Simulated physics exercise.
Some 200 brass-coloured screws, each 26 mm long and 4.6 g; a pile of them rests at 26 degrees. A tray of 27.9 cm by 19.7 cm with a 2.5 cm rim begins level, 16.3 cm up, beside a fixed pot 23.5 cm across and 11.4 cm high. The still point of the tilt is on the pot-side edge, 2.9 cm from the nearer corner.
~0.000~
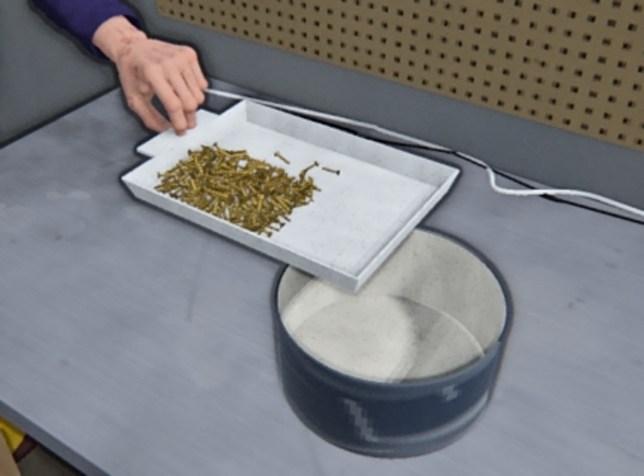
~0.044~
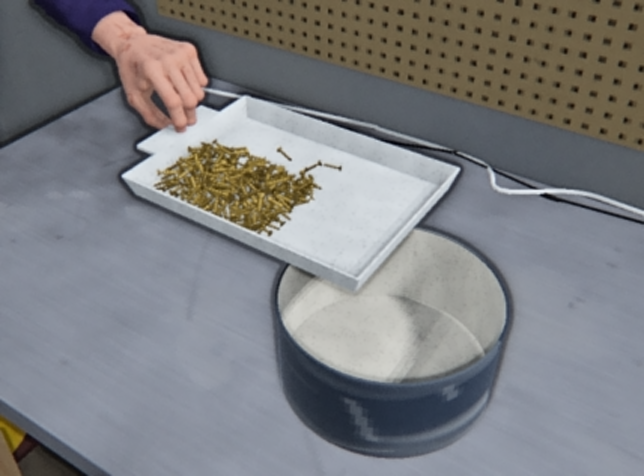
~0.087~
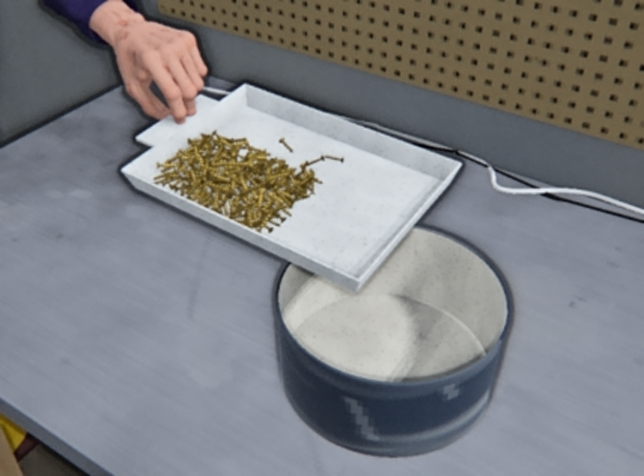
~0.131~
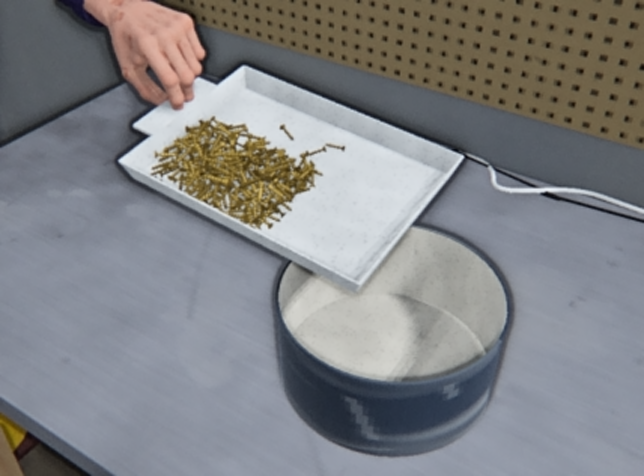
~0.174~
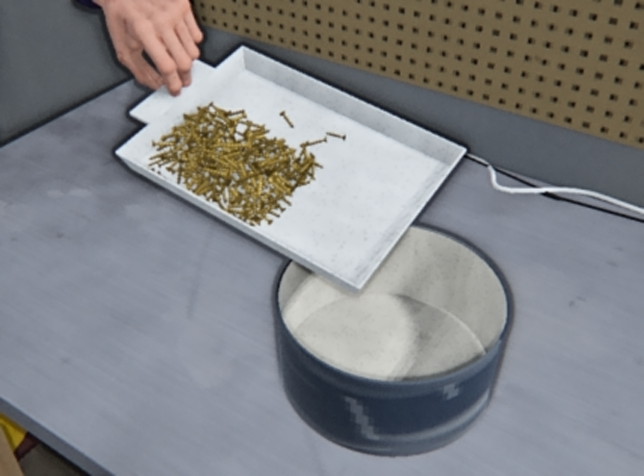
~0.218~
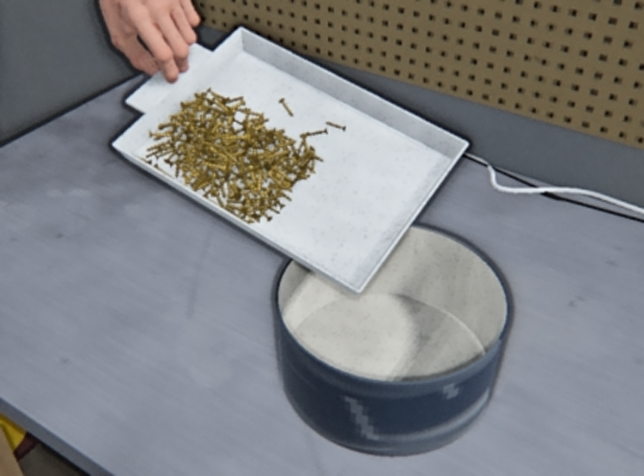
A white tray with a pile of brass-coloured screws on its left half sits at the centre of a grey workbench, seen from above at an angle. A dark blue round pot with a pale inside stands at lower right, below the tray's edge, with brown pegboard and a white cord behind. A hand at upper left raises the tray's far-left end, slowly then faster, steepening its tilt towards the pot while the pile stays bunched and the view stays still.
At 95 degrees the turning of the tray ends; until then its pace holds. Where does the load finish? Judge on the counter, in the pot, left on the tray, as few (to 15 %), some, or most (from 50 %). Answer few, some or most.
Counter some, pot most, tray few.
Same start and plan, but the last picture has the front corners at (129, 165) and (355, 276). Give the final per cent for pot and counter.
Pot 35, counter 65.
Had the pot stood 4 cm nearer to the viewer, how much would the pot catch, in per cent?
Then about 95 per cent.
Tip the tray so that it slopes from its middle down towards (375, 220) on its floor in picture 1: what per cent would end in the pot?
About 85 per cent.
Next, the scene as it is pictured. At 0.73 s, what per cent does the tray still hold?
About 60 per cent.
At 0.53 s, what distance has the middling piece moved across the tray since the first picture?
Some 5 cm.
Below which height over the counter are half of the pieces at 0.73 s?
Some 16 cm.
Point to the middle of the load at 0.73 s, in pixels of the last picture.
Around (321, 303).
After 0.53 s, tilt 57 degrees; the tray holds 100 %, the pot 0 %.
After 0.73 s, tilt 81 degrees; the tray holds 60 %, the pot 15 %.
Then, at 1.06 s, tilt 95 degrees; the tray holds 0 %, the pot 65 %.
At rest (1.8 s), counter 35 %, pot 65 %, tray 0 %.
